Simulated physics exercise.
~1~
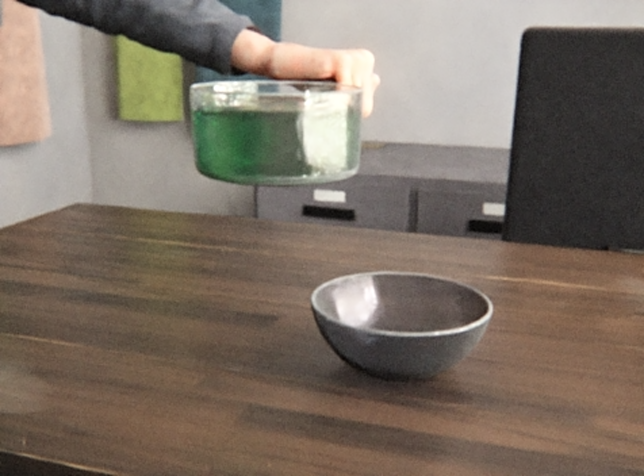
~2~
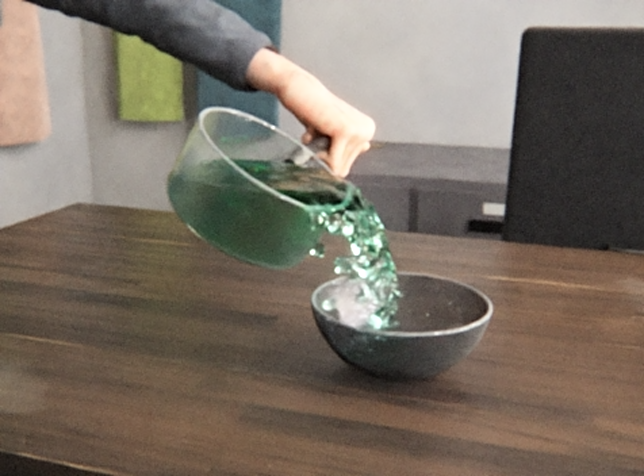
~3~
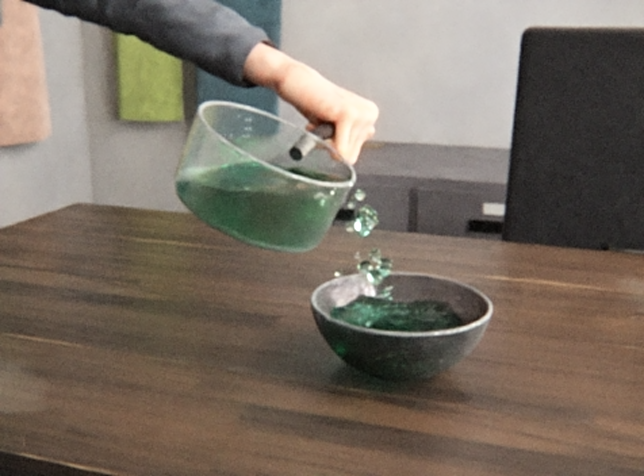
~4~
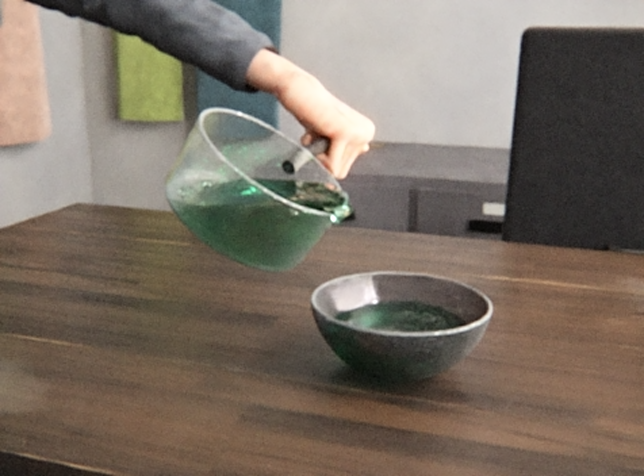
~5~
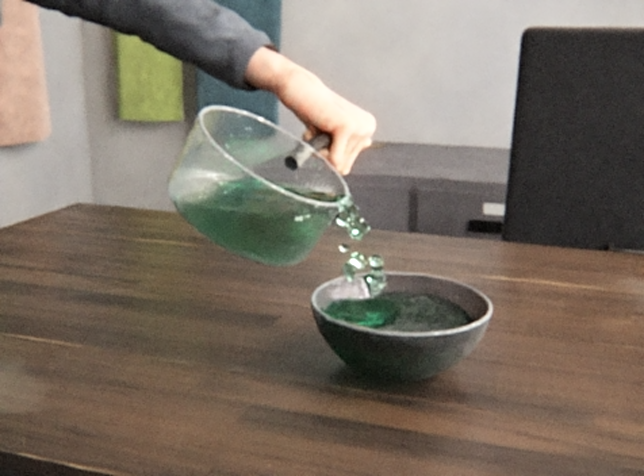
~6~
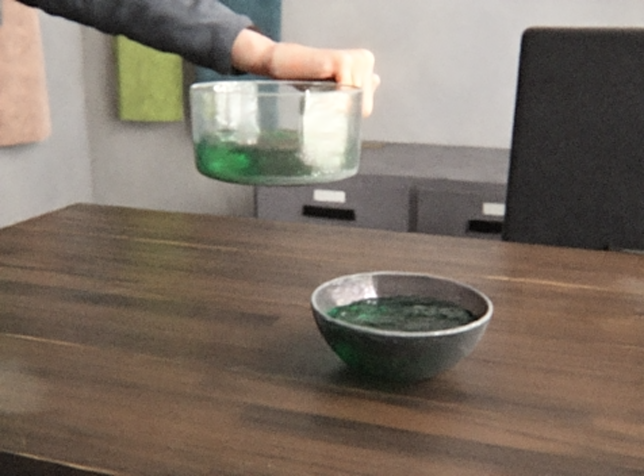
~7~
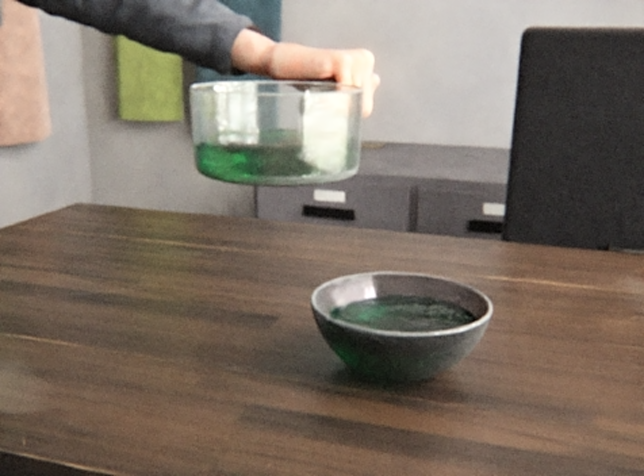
The footage shows a hand tilting a clear glass pan of green liquid and pouring into a dark bowl on a wooden table, easing back, then tilting again to pour more. Finally the pan is held level above with some liquid left, the bowl holding green liquid.
